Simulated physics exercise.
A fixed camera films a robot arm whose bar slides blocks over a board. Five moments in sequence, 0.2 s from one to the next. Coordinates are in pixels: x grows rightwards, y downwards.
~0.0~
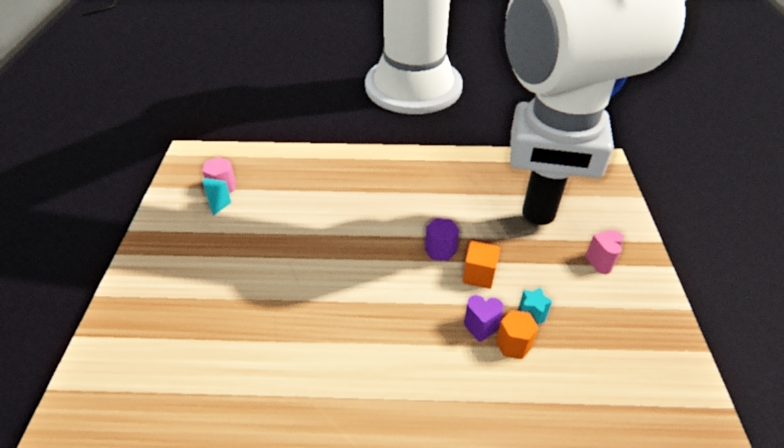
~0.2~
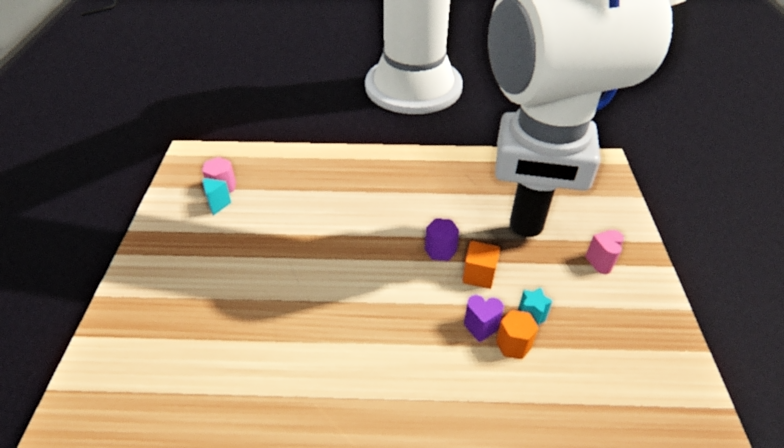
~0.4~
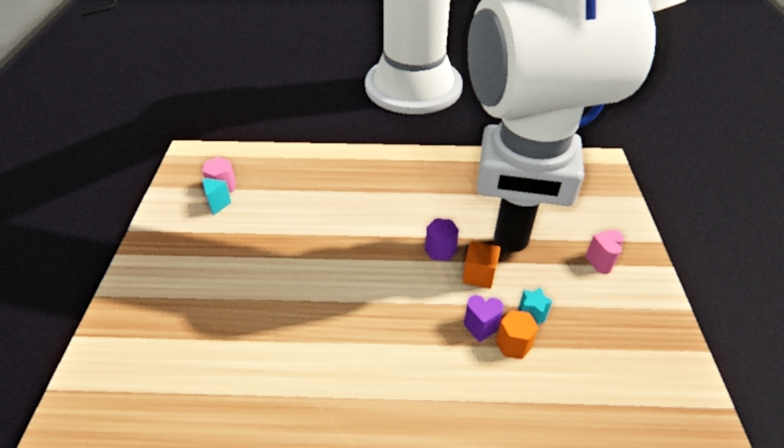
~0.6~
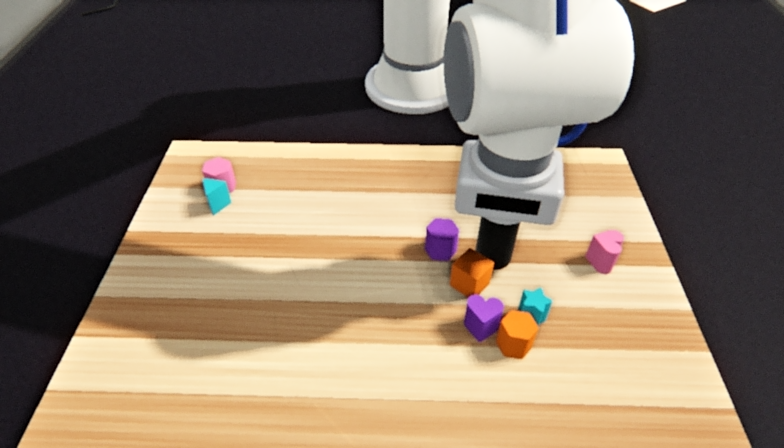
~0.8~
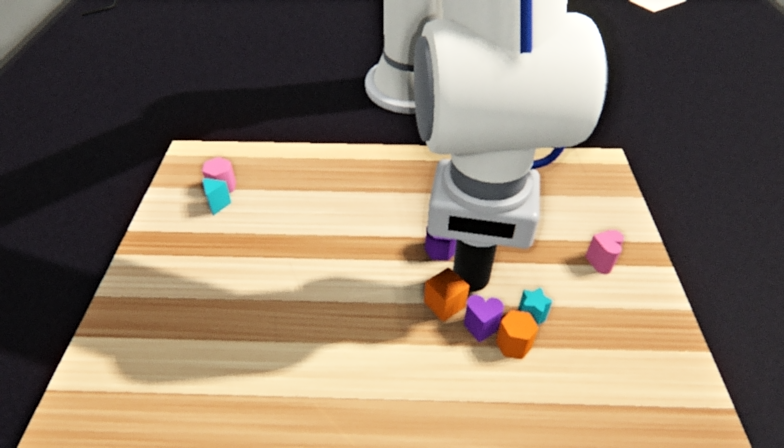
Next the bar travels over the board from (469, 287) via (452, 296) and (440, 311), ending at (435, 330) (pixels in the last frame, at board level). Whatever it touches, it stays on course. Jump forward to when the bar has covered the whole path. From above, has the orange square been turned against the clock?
No, it doesn't check out.
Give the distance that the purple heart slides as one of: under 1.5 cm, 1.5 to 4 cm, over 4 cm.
It moves only a bit, under 1.5 cm.
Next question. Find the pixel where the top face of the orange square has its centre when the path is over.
The centre of its top will be at (403, 322).
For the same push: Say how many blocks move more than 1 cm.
My answer is one.
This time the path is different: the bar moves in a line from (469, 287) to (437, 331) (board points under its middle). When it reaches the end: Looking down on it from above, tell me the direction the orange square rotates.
Twists clockwise.
The first path, step by step. Halfway along, bar at (445, 295); orange square at (421, 303).
At the end, bar at (436, 322); orange square at (403, 322), turned 20° clockwise; purple heart still.
